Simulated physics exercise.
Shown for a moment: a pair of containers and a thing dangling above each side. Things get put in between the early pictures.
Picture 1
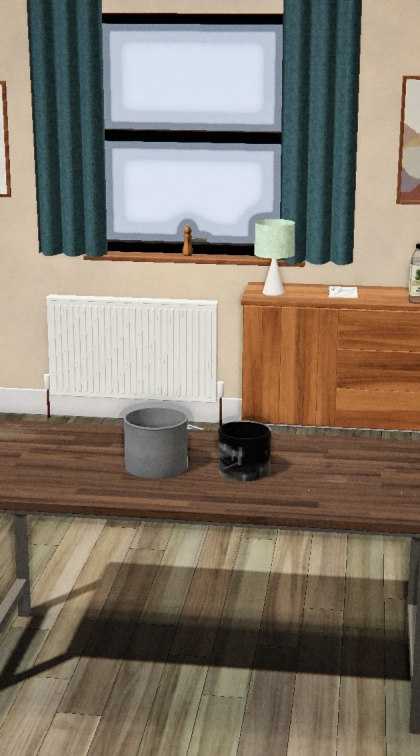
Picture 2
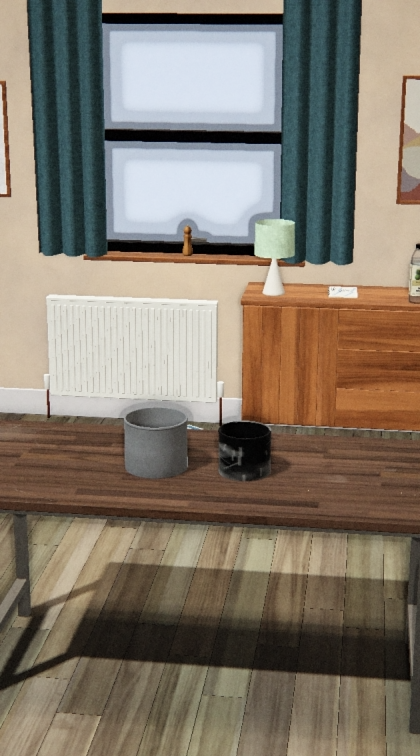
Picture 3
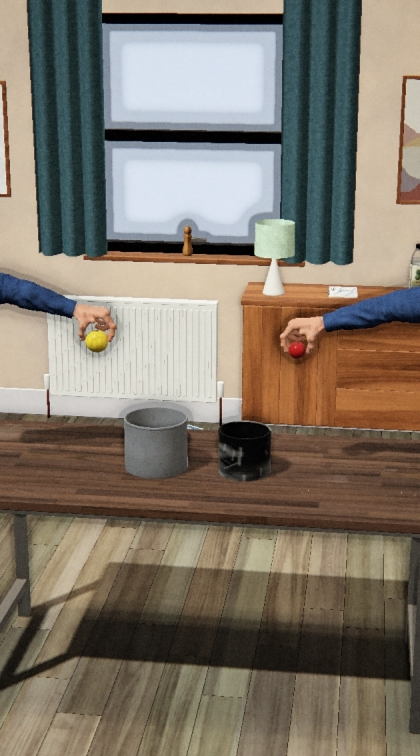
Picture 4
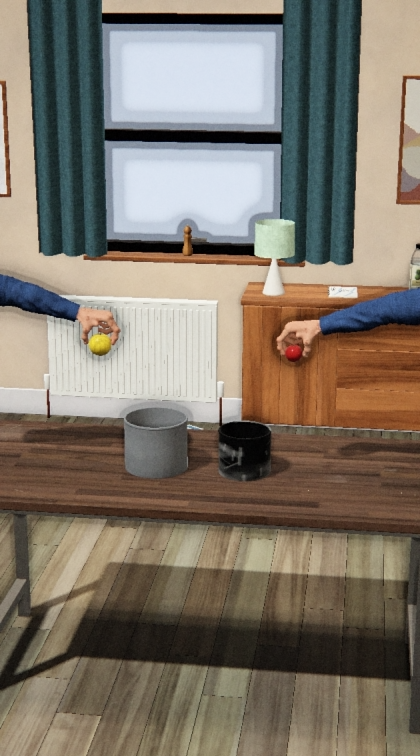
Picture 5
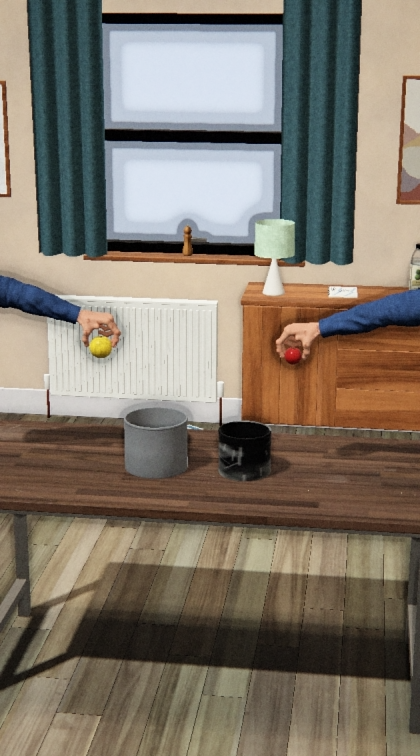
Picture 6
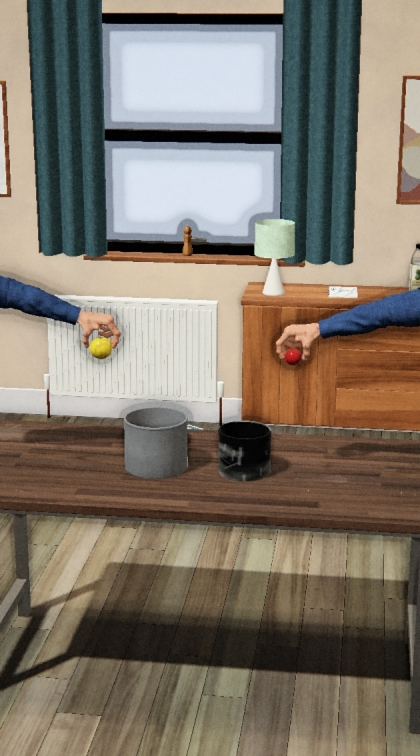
Two pots, a gray one on the left and a smaller glossy black one on the right, sit close together on a dark wooden table, seen from the front and slightly above in a room with a teal-curtained window, white radiator and wooden cabinet. Two blue-sleeved arms appear from either side, the left hand holding a yellow fruit, the right a red one. Both edge slightly inward and then stay nearly still above the table, while the camera remains fixed.
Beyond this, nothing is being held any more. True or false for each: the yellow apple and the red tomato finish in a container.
Verdict: Yellow apple - false; red tomato - false.
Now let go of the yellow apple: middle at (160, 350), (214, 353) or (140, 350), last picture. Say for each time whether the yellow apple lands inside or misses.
The yellow apple: Makes it in; stays out; makes it in.
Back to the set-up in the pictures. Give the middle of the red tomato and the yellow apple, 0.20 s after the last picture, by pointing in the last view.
For the red tomato, (292, 395); for the yellow apple, (102, 386).
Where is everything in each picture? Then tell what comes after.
Right pot (245, 451), in the first frame.
Left bucket (156, 442), in the second frame.
Still on the way; yellow apple (97, 341); right pot (245, 451), in the third frame.
Still on the way; red tomato (294, 353); left bucket (156, 442), in the fourth frame.
Still on the way; yellow apple (101, 347); right pot (245, 451), in the fifth frame.
In place, still held; yellow apple (101, 348); red tomato (293, 357); left bucket (156, 442), in the sixth frame.
Then, 0.20 s after the last picture, yellow apple falling near (102, 386); red tomato falling near (292, 395).
At rest, the yellow apple misses, near (103, 454); the red tomato misses, near (290, 466).
